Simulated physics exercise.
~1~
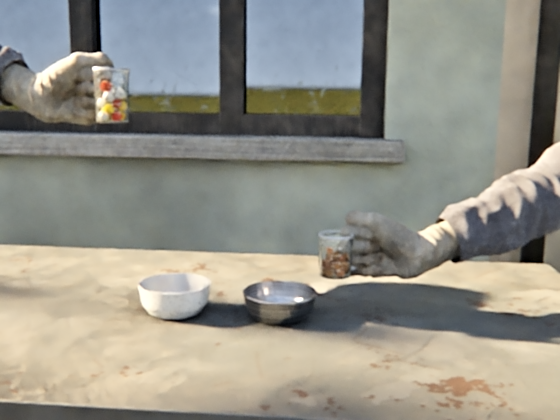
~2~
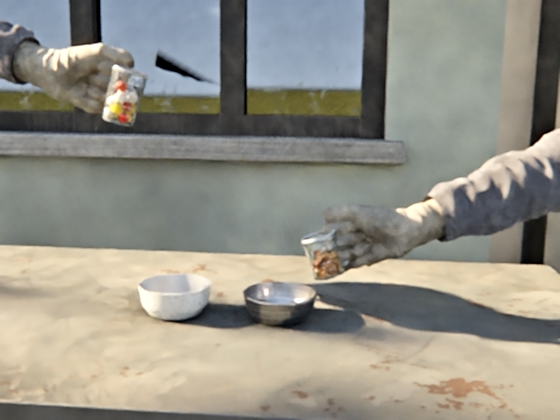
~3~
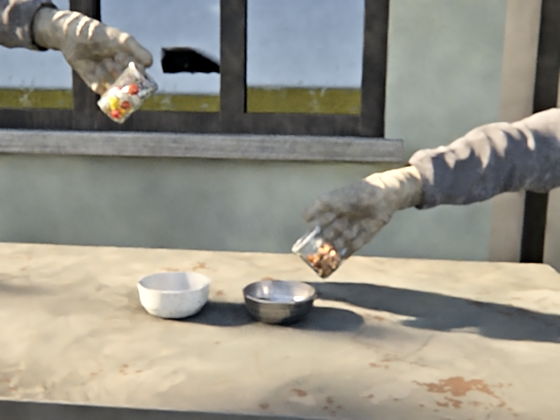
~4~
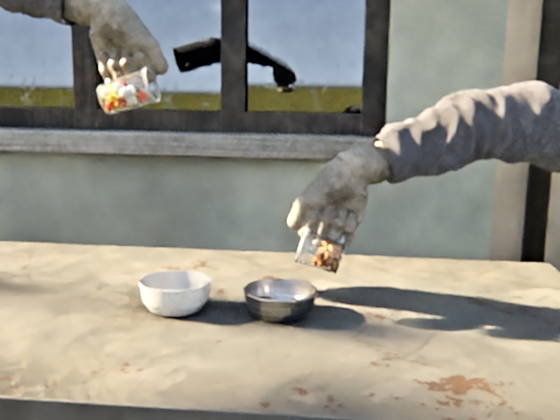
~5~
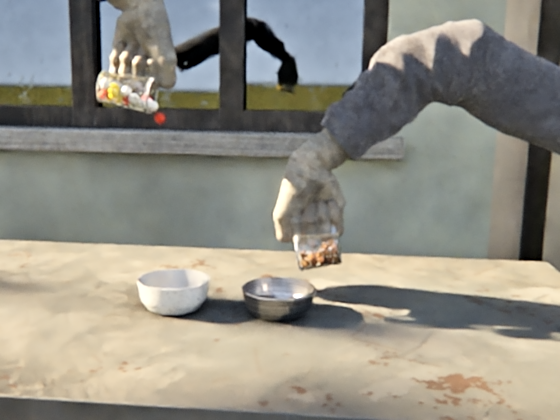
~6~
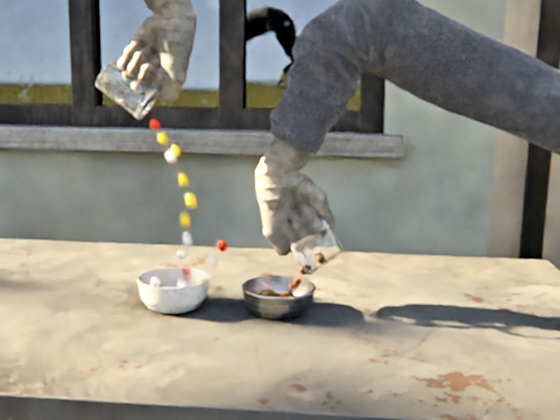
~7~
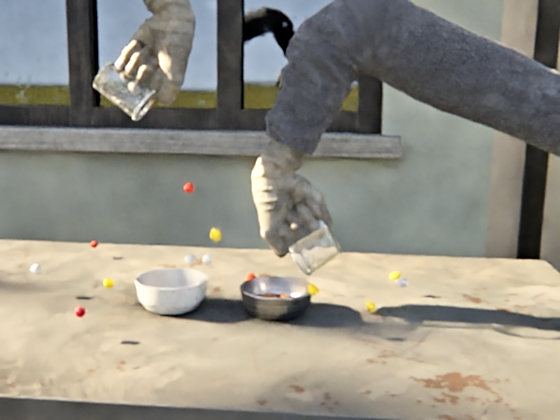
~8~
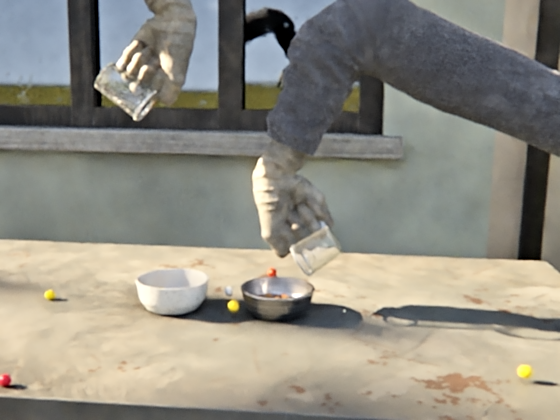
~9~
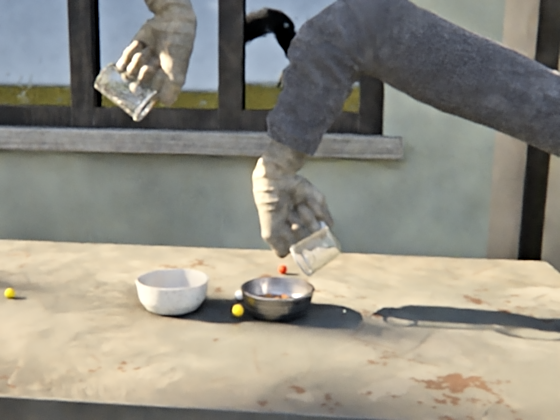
On a worn tabletop outside a window, two gloved hands tipped clear cups over bowls; the left hand, held much higher, sent colourful balls bouncing out of the white bowl and across the table, while the right's brown bits stayed in the dark bowl.
